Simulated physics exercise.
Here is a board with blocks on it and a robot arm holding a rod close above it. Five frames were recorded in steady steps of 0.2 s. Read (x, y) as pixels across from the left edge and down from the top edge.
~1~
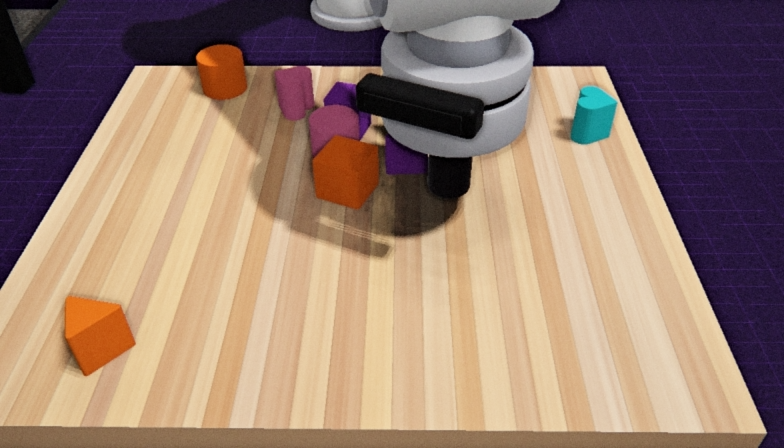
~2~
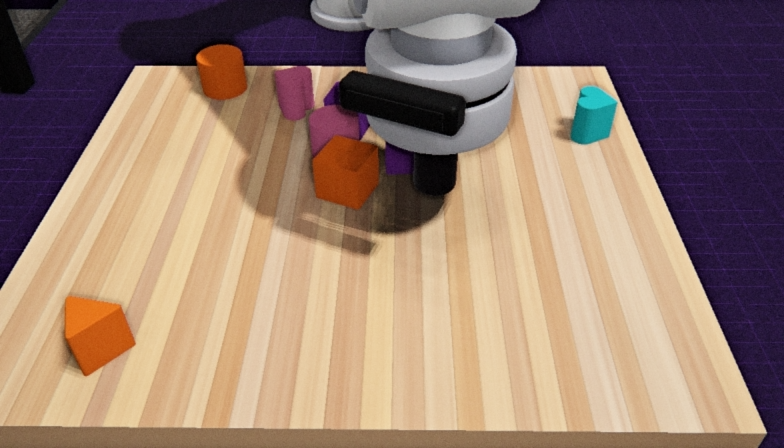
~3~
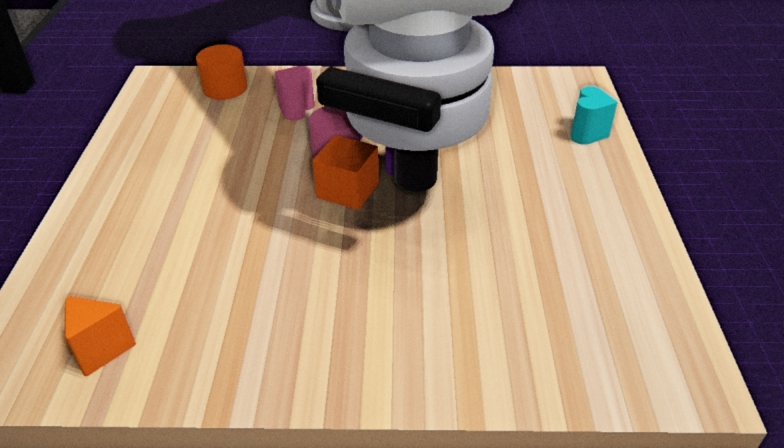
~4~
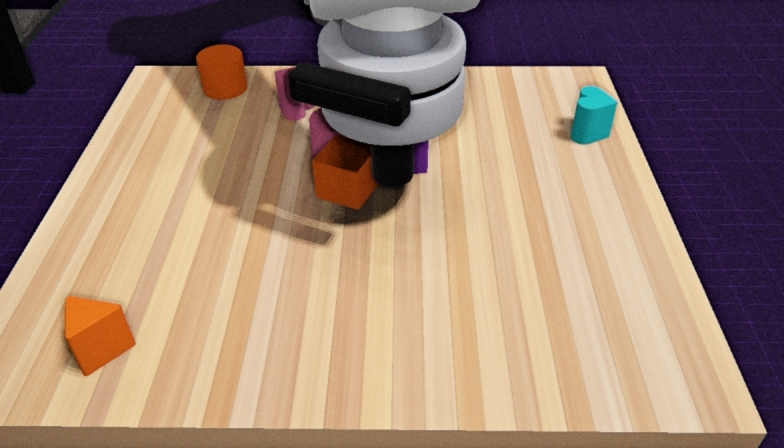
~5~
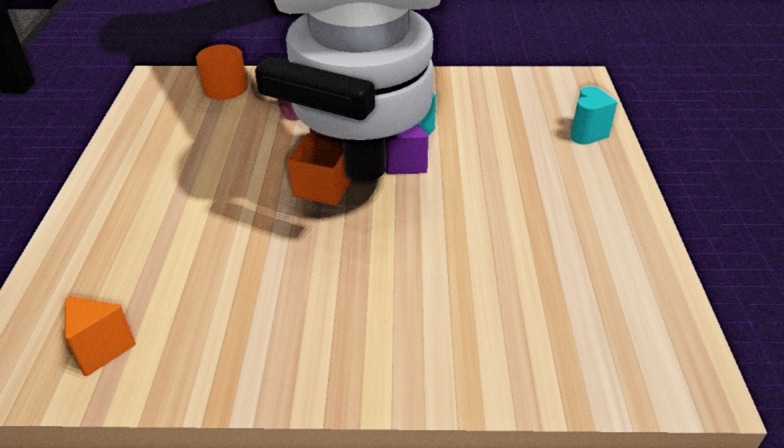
A robot arm moves left across the board and pushes an orange block slightly left.
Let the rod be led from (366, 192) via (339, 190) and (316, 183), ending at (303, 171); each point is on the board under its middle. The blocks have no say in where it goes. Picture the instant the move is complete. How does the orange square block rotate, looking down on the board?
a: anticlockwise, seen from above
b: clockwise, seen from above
The correct letter is a.
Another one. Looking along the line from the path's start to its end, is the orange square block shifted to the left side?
Going by the path, yes.
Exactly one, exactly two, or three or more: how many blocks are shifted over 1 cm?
My best guess is that a single block moves over 1 cm.
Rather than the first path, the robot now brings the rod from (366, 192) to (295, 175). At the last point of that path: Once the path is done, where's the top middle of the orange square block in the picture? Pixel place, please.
Final place: (245, 141).
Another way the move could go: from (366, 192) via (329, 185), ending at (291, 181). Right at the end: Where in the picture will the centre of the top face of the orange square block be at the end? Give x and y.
It will likely be found at (242, 142).
What follows on the original path. Halfway along, rod at (325, 167); orange square block at (280, 146).
At the end, rod at (300, 150); orange square block at (252, 138), turned 40° anticlockwise; pink disc unmoved.
